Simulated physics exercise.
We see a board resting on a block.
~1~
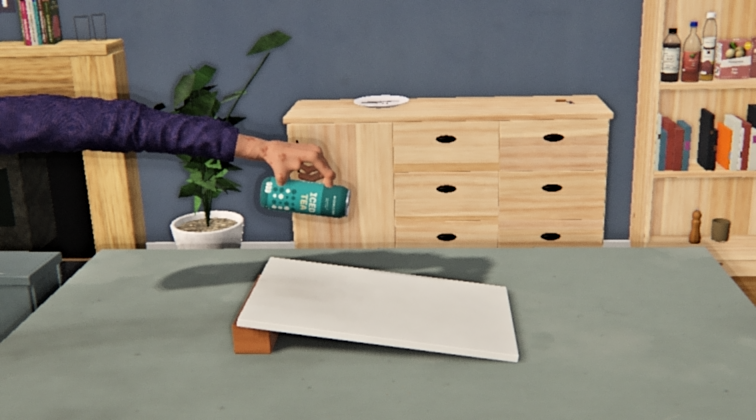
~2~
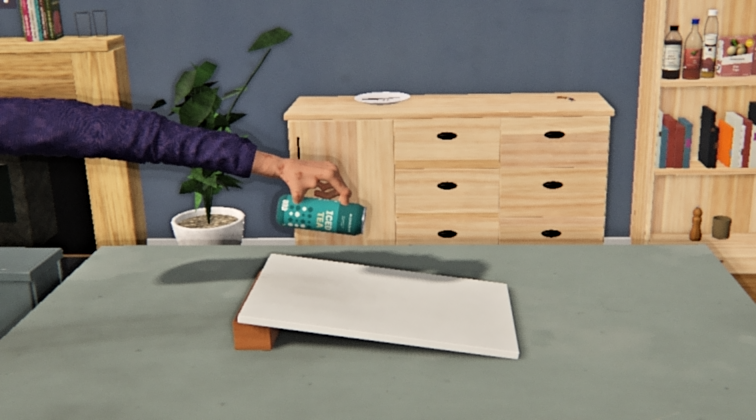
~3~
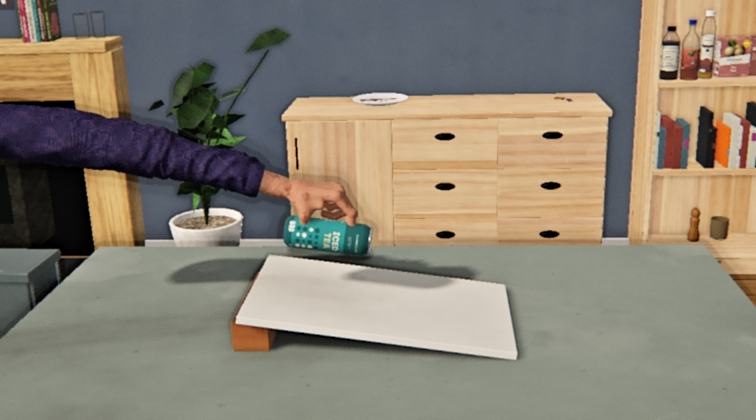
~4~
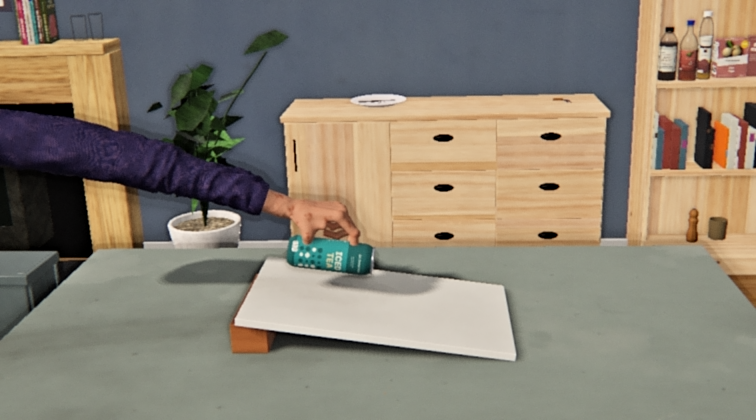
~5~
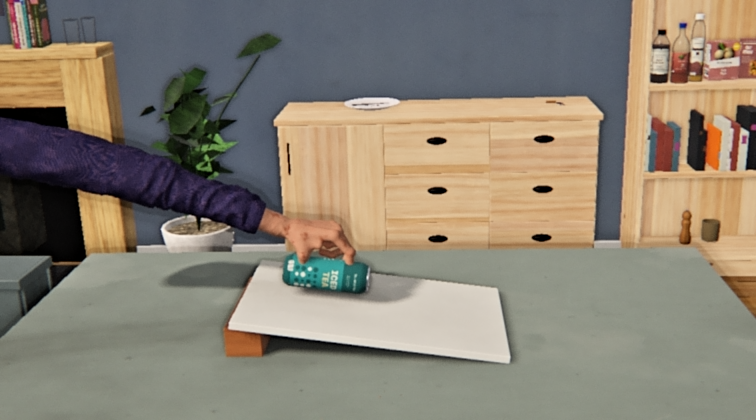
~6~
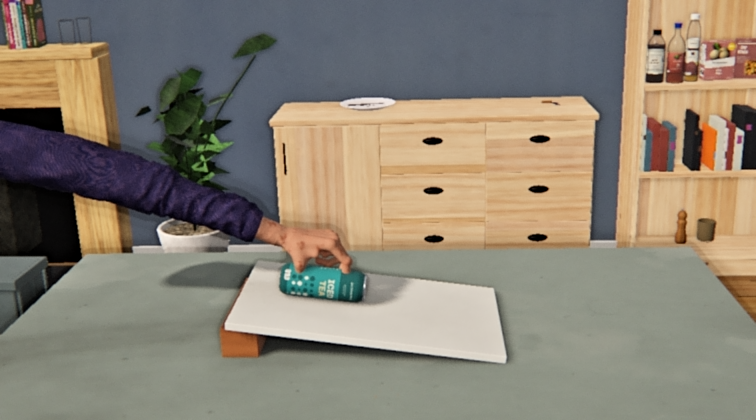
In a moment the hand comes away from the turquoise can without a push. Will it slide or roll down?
The turquoise can remains at rest.
Then, 0.20 s after the last picture, nothing has stirred.
Then, 0.50 s after the last picture, turquoise can resting near (323, 283).
At rest, it is in place. Seen from the same camera at the end, turquoise can near (323, 283). The turquoise can stays where it is put.
